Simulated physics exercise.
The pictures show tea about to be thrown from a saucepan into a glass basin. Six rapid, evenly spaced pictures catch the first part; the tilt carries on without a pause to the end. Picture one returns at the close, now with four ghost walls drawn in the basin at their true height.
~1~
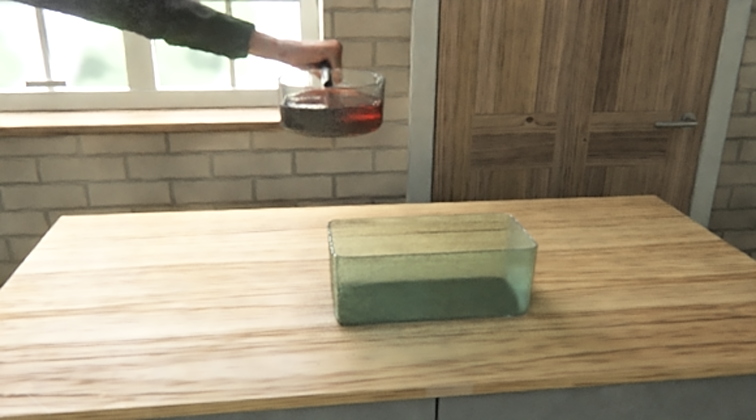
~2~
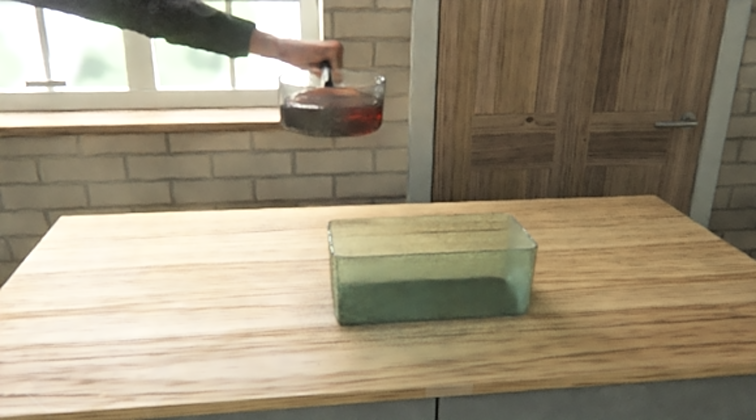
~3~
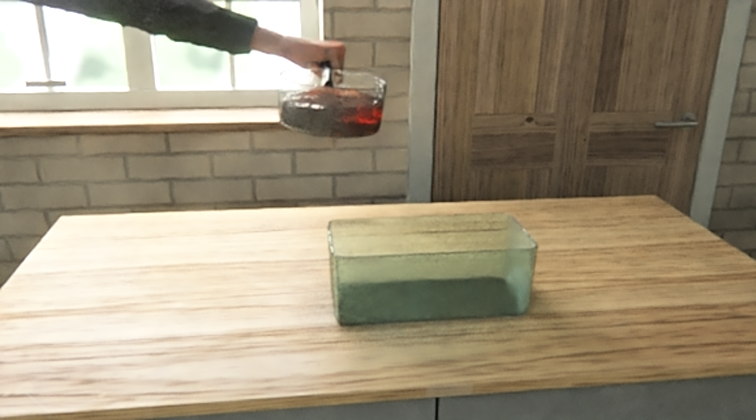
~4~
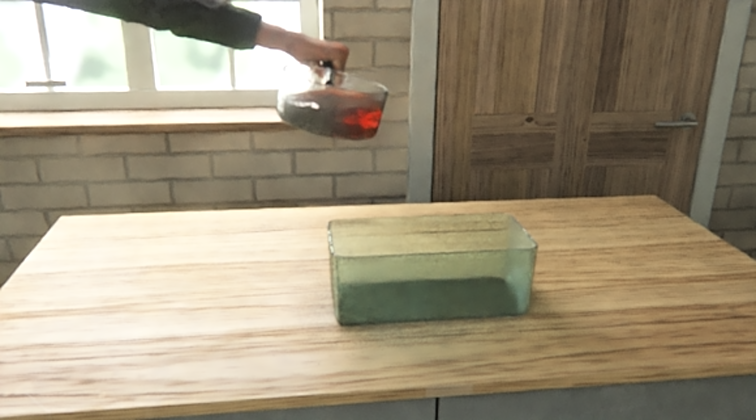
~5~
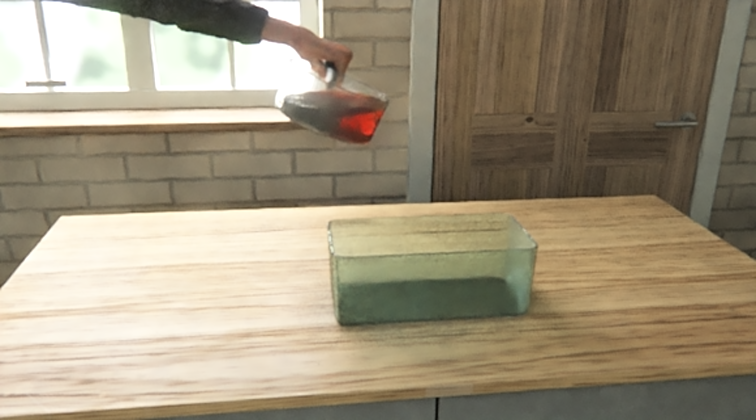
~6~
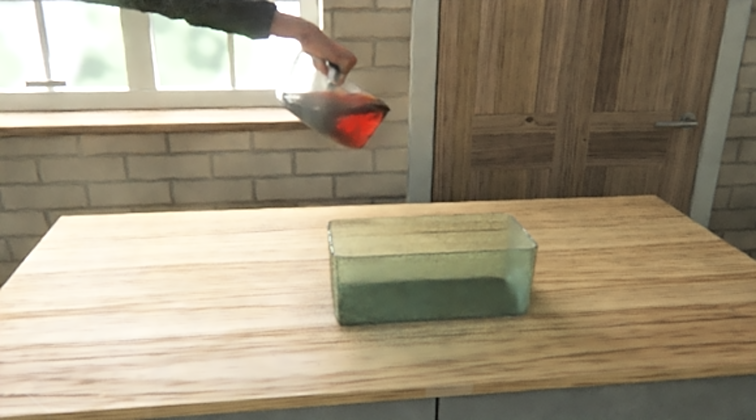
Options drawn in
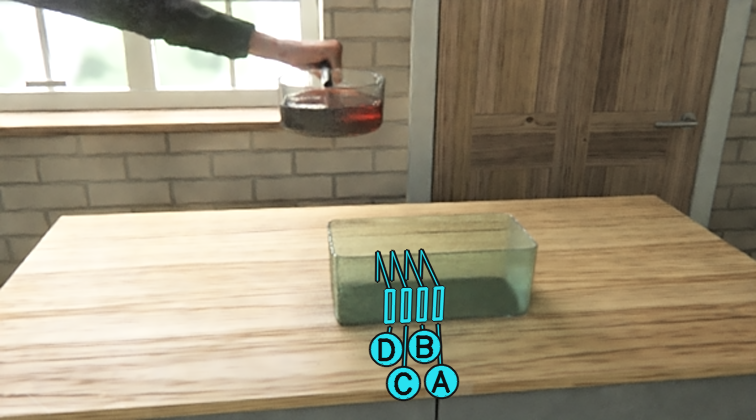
In a kitchen, a hand steadily tilts a glass pan of red liquid to the right.
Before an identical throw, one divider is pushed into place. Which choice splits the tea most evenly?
The best position is B.
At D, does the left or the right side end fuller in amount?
The right one.
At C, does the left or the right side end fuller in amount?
The right one.
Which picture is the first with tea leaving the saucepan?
Picture 6.
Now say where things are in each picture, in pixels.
Upright, lip at (382, 77); basin from (335, 323) to (528, 312); nothing has left yet, in the first picture.
Upright, lip at (383, 79); nothing has left yet, in the second picture.
Tipped about 6°, lip at (384, 83); nothing has left yet, in the third picture.
Tipped about 13°, lip at (386, 89); nothing has left yet, in the fourth picture.
Tipped about 22°, lip at (387, 98); nothing has left yet, in the fifth picture.
Tipped about 33°, lip at (386, 109); tea is over the lip, down to (386, 109), in the sixth picture.
On the marked copy, A at (438, 324); B at (422, 325); C at (406, 326); D at (389, 327).
With A, about 73 % ends left of the wall and 25 % right of it.
With B, about 46 % ends left of the wall and 52 % right of it.
With C, about 30 % ends left of the wall and 68 % right of it.
With D, about 16 % ends left of the wall and 82 % right of it.
